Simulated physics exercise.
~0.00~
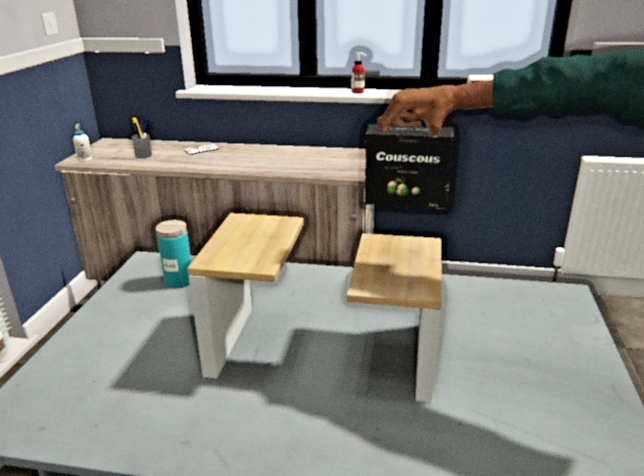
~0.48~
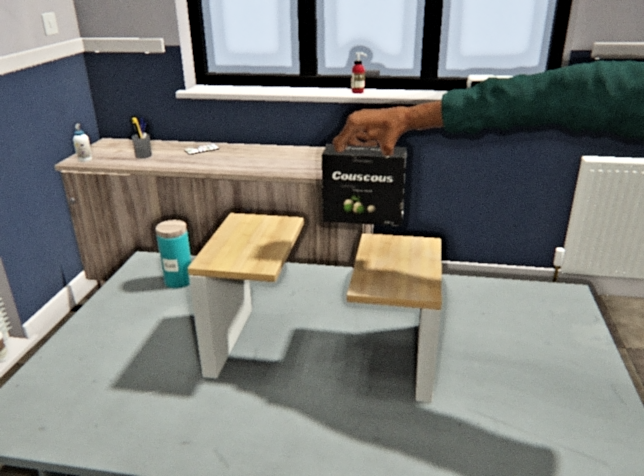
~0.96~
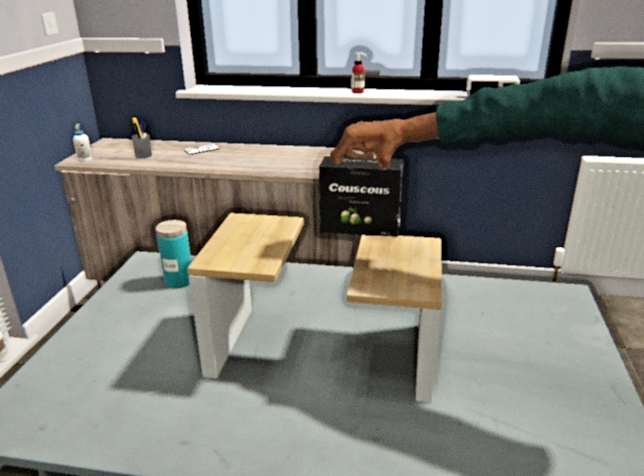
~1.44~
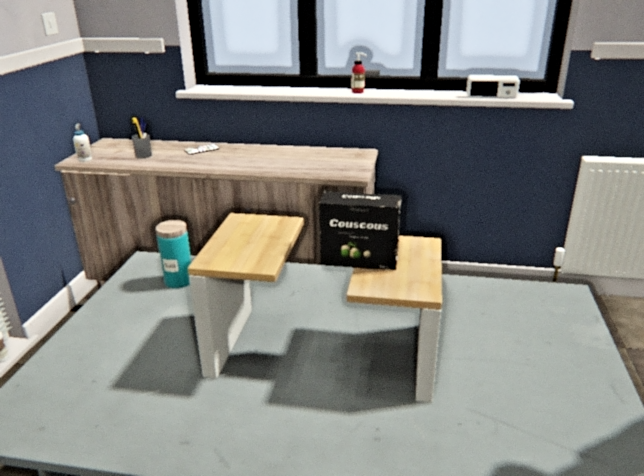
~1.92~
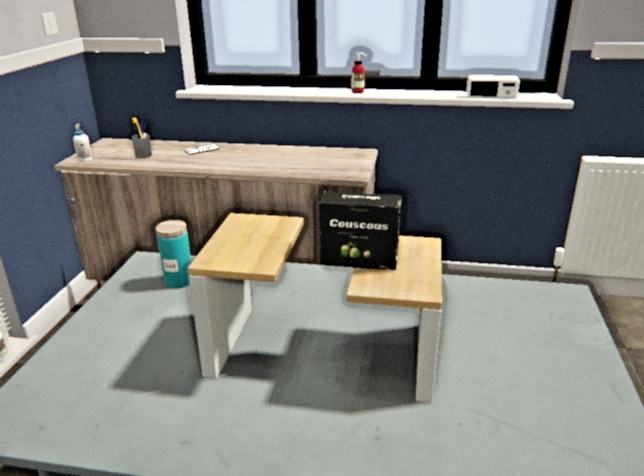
On a split-top stand, a hand lowers a black couscous box, which stays upright on top.
